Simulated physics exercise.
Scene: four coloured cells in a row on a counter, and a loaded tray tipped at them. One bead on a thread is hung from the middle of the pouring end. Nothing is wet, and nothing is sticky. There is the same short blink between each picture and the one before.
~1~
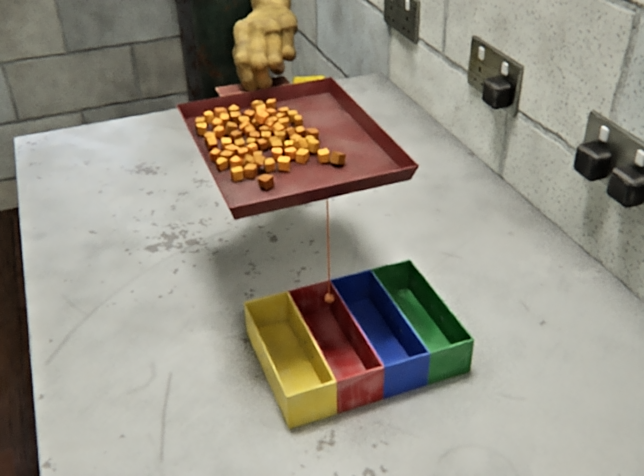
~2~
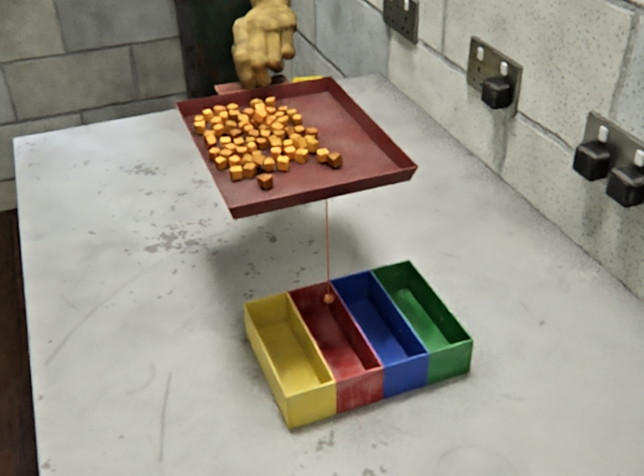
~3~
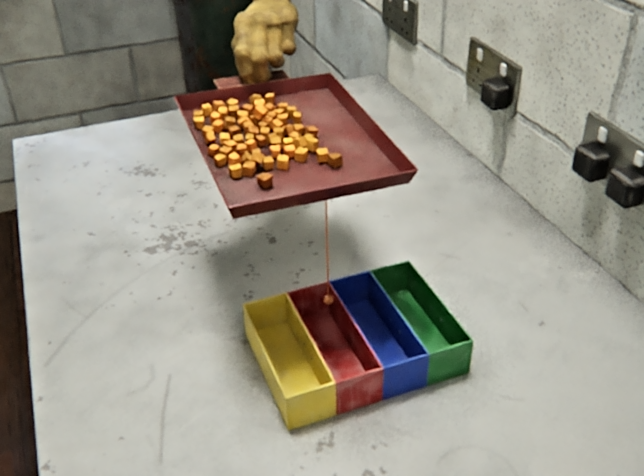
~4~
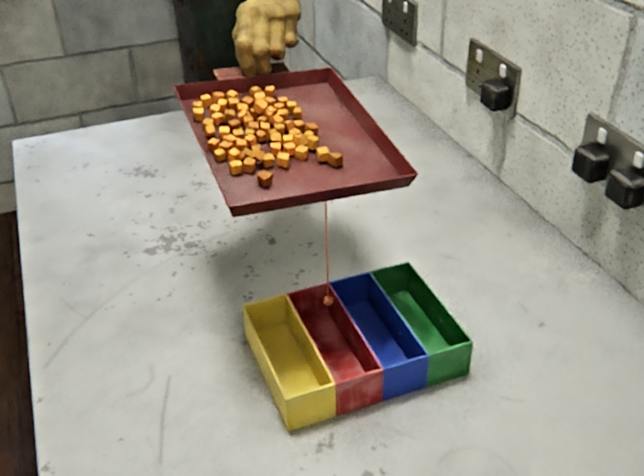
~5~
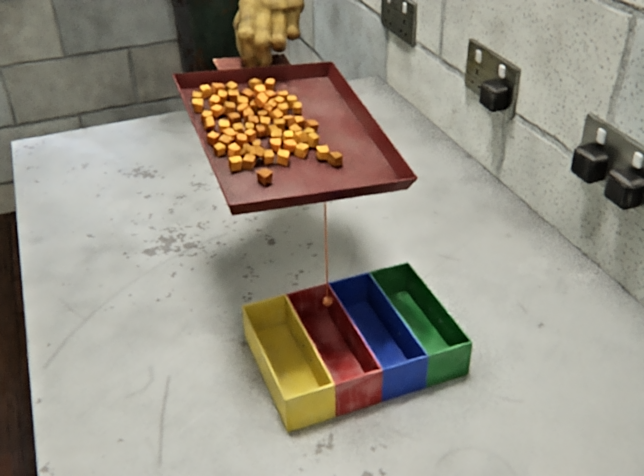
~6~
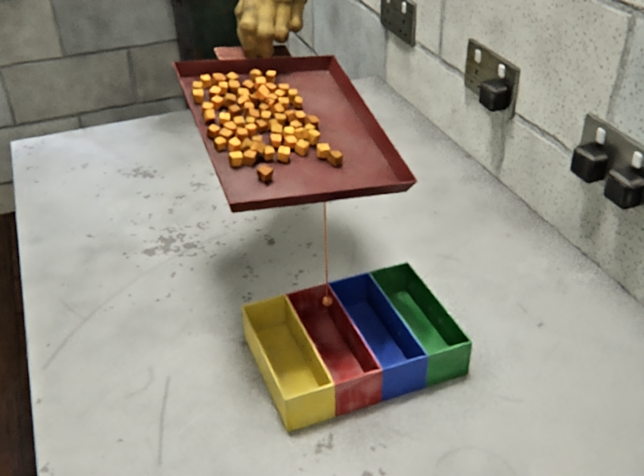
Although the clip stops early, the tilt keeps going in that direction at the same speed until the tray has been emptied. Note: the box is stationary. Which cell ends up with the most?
The green cell.
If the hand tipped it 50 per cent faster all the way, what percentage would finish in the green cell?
It would be close to 60 per cent.
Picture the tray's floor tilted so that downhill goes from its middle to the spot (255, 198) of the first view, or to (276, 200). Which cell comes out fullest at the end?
In order, it comes out as that yellow cell and the yellow cell.
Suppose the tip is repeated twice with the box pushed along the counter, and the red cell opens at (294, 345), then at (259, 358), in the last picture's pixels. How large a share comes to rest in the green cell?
About 30 and 0 per cent respectively.
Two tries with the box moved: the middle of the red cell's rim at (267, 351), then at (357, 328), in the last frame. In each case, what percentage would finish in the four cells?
Near 10 % and 100 %.
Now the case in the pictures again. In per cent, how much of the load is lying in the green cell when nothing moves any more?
About 60 in every hundred pieces.
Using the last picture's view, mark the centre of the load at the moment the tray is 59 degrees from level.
Around (370, 176).
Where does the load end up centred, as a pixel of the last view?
Roughly at (406, 330).
Soon after the last picture, tray tipped steeply; most on the tray; a stray few in the green cell; a small part falling or outside the box.
A little later, tray tipped right over; about two thirds on the tray; about a quarter in the green cell; a small part in the blue cell; a small part falling or outside the box.
Later still, tray tipped past a quarter turn; about two thirds in the green cell; about a third in the blue cell; a small part falling or outside the box.
At rest, tray tipped past a quarter turn; about two thirds in the green cell; about a third in the blue cell; none in the yellow cell; none in the red cell; a small part outside the box.
